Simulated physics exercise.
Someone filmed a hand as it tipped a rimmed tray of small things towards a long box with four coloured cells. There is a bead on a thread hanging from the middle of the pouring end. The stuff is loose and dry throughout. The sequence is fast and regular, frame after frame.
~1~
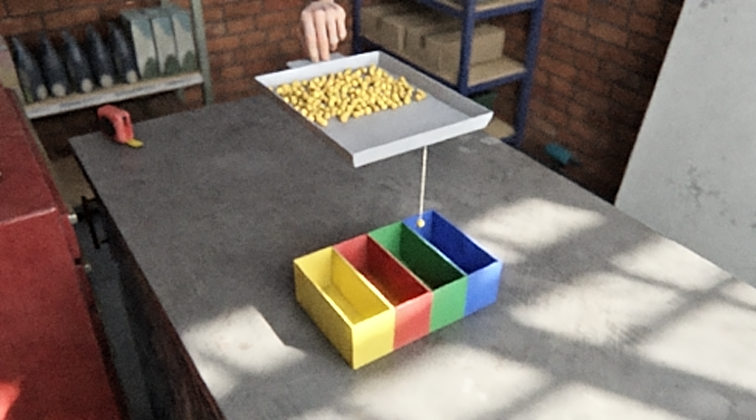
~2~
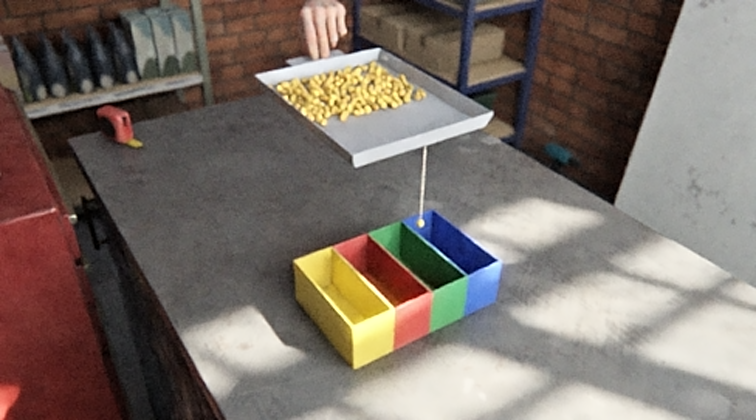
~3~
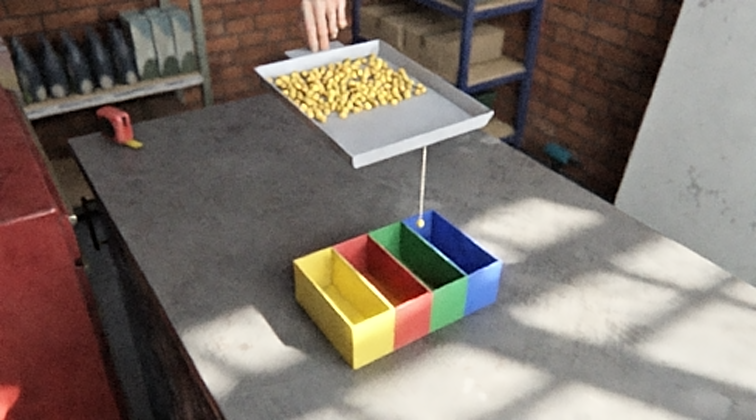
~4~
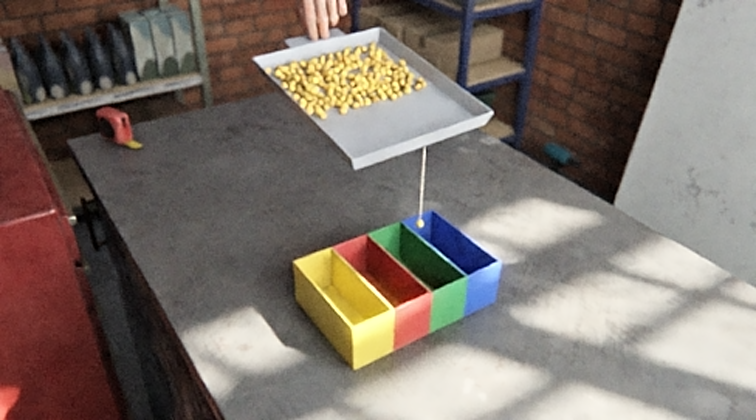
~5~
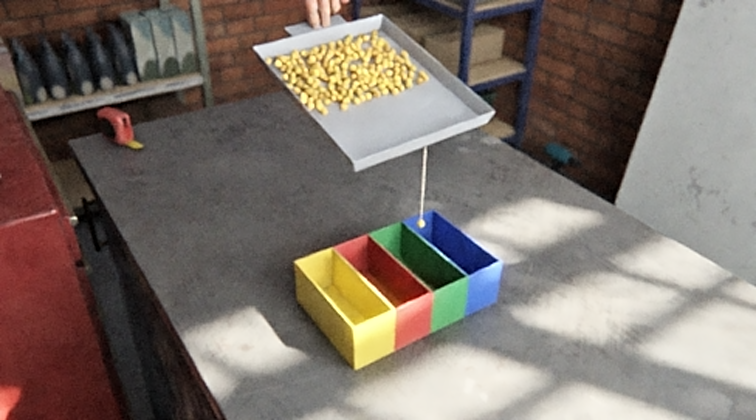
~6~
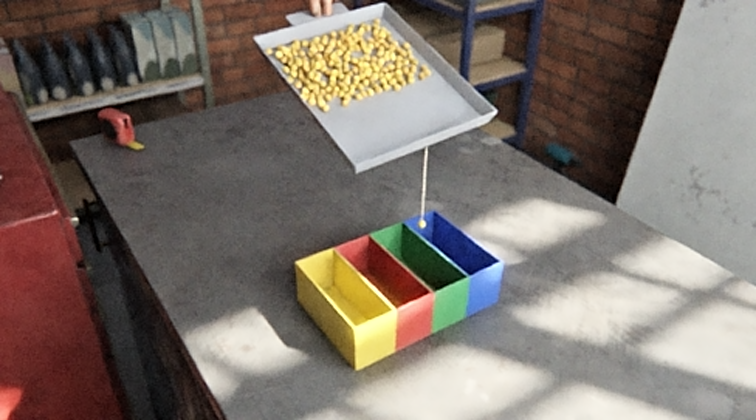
A grey tray of small yellow pieces tilting steadily as a hand raises its far end above a four-coloured box.
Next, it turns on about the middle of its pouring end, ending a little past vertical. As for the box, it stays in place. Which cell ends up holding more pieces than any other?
The red cell ends up holding the most.
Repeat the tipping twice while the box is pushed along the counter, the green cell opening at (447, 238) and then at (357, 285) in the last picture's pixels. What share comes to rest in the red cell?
30% for the first placement, 0% for the second.
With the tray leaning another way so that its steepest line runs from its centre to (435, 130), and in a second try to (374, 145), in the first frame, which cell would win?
The first time it is the cell in blue, and the second time it is that red cell.
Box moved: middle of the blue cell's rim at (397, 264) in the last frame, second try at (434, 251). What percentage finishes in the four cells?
The first comes to 70 percent and the second to 90 percent.
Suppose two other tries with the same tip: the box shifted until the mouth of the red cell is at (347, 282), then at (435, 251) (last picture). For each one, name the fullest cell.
Run one gives the cell in green; run two gives yellow.
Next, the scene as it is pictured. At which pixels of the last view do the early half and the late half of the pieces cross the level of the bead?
First roughly (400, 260), then roughly (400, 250).
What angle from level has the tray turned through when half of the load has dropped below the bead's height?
Roughly 110°.
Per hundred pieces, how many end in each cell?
Per cell: Yellow at 10 %, red at 50 %, green at 30 %, blue at 10 %.
Shortly afterwards, tray tipped steeply; the bulk on the tray; only a few in the red cell; only a few in the green cell; a little falling or outside the box.
Next, tray tipped past a quarter turn; near half on the tray; a little in the red cell; a little in the green cell; a little in the yellow cell; only a few in the blue cell; near a third falling or outside the box.
Some moments later, tray tipped past a quarter turn; near half in the red cell; near a third in the green cell; a little in the blue cell; a little in the yellow cell; only a few falling or outside the box.
In the end, tray tipped past a quarter turn; near half in the red cell; near a third in the green cell; a little in the blue cell; a little in the yellow cell; only a few outside the box.
